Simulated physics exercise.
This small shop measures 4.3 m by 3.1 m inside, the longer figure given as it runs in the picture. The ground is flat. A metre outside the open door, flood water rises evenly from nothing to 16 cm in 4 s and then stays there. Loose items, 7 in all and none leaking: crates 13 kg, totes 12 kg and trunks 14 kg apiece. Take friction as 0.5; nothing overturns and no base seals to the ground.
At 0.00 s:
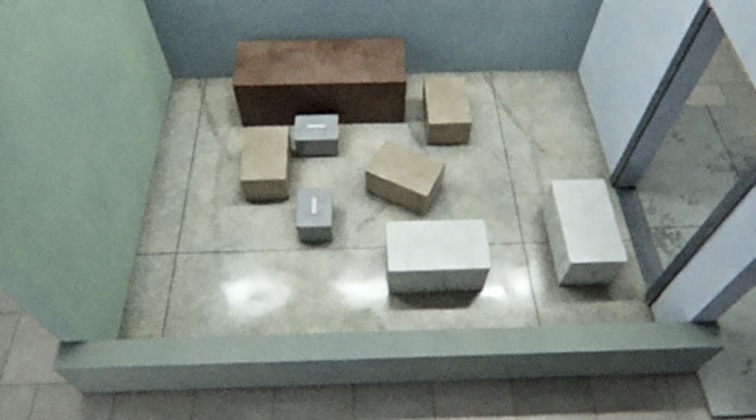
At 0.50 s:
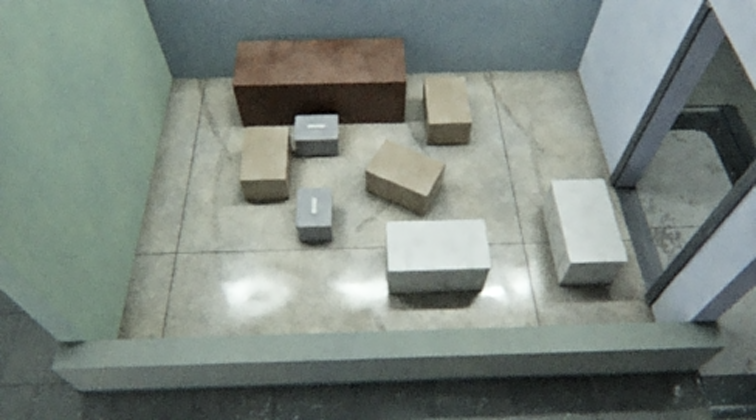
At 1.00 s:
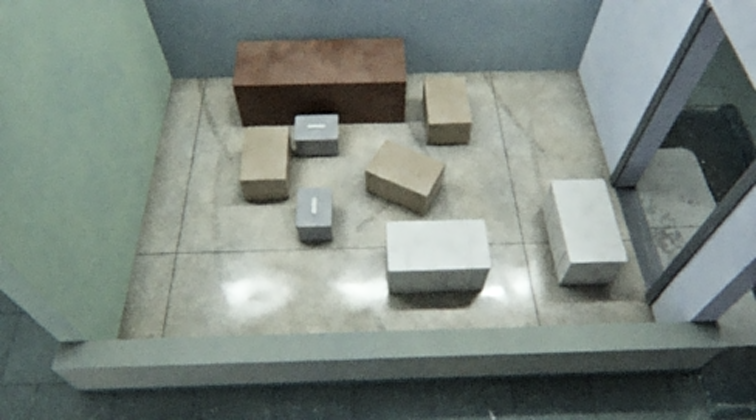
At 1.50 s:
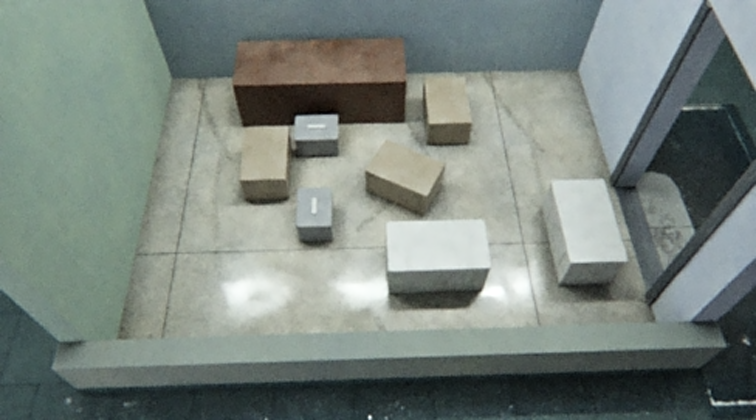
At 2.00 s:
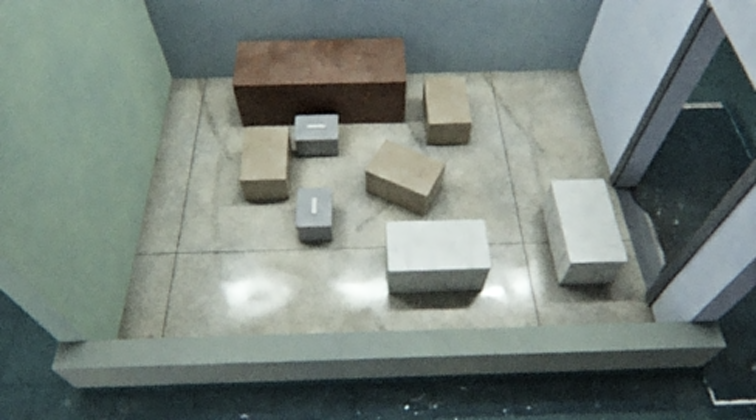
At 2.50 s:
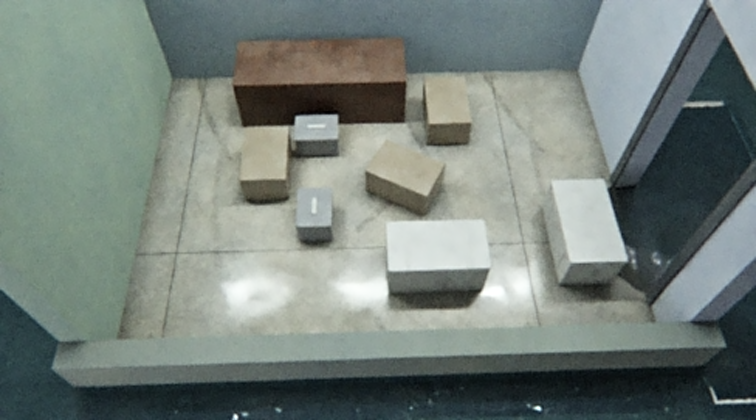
Dark water spreads over the ground outside and reaches the right doorway while the boxes stay still.
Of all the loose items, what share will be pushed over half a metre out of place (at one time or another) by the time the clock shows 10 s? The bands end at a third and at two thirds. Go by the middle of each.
Share: From one to two thirds.
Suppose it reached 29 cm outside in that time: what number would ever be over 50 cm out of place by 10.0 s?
Then 7.
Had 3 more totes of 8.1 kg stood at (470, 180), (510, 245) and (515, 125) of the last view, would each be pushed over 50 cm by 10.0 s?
In turn: Past it, past it, under.
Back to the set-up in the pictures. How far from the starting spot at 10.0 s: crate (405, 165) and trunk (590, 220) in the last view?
In that order: 80 cm, 350 cm.
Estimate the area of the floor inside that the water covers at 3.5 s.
Some 1.0 m2.
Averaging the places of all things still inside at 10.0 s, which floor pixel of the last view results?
Near (295, 192).
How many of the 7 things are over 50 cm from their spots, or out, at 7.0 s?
2 of them.
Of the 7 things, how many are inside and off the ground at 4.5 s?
I count 0.
After 3.5 s 0 of 7 are over 50 cm from their spots; 0 afloat.
After 4.5 s 1 of 7 are over 50 cm from their spots; 0 afloat.
After 7.0 s 2 of 7 are over 50 cm from their spots; 1 afloat.
After 10.0 s 4 of 7 are over 50 cm from their spots, and 4 have been at some point; 3 afloat.
